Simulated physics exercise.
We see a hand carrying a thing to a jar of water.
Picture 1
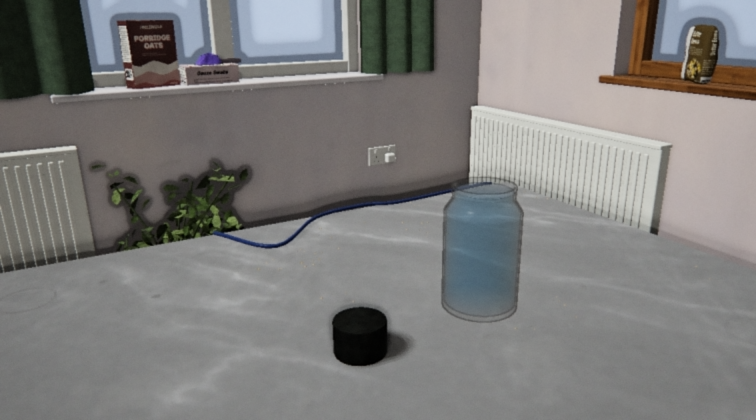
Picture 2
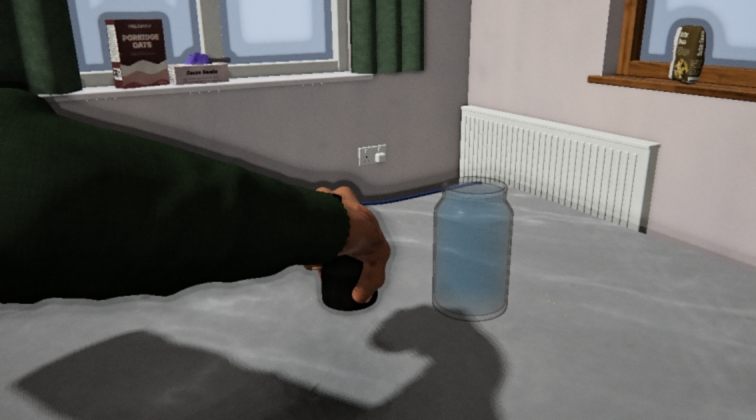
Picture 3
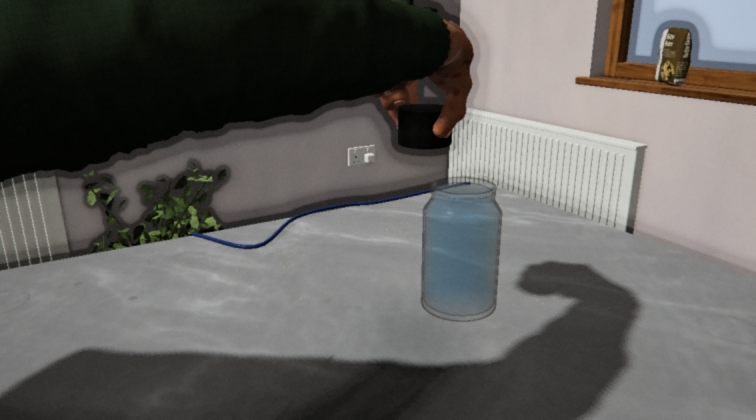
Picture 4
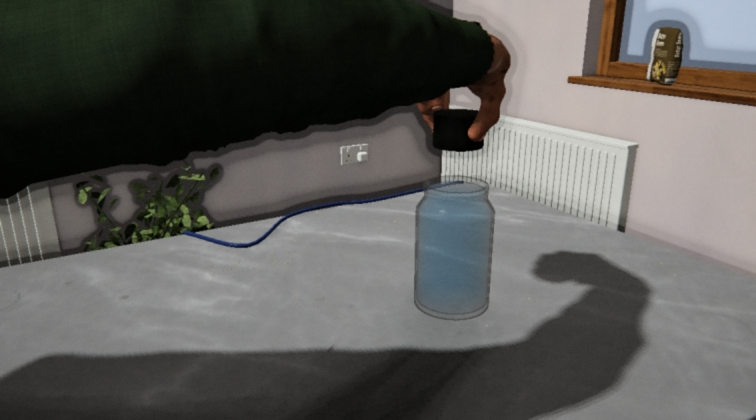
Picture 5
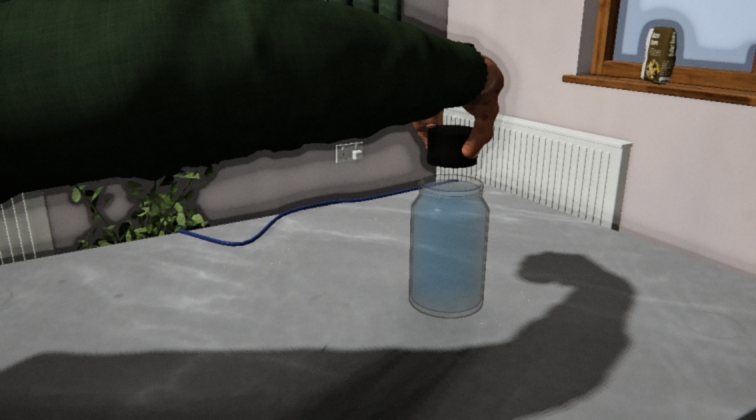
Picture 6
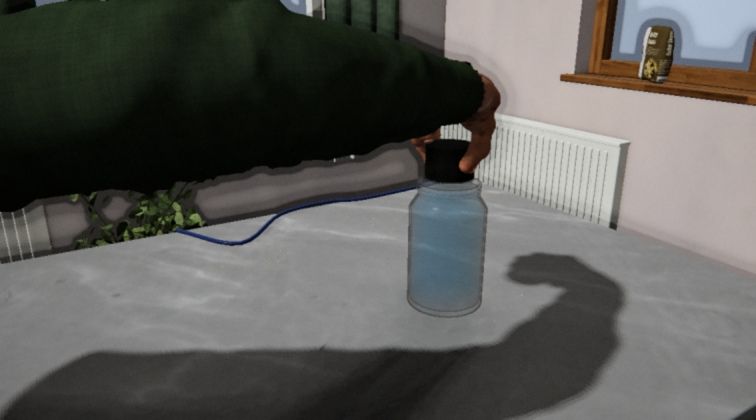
A hand in a dark green sleeve picked up a small black cylinder from a grey tabletop, carried it right over a clear jar of bluish water, and lowered it to the jar's mouth.
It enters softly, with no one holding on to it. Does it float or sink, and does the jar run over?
Object: Under; jar: Spill.
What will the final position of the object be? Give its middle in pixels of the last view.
I'd say somewhere about (445, 280).
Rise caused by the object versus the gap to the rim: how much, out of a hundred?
Around 370 percent.
A moment on, the iron weight enters the water; the jar is full to the brim; a puddle lies round it.
Further on, the iron weight goes on down; the jar is full to the brim; a puddle lies round it.
When it is over, the iron weight rests at the bottom; the jar is full to the brim; a puddle lies round it.
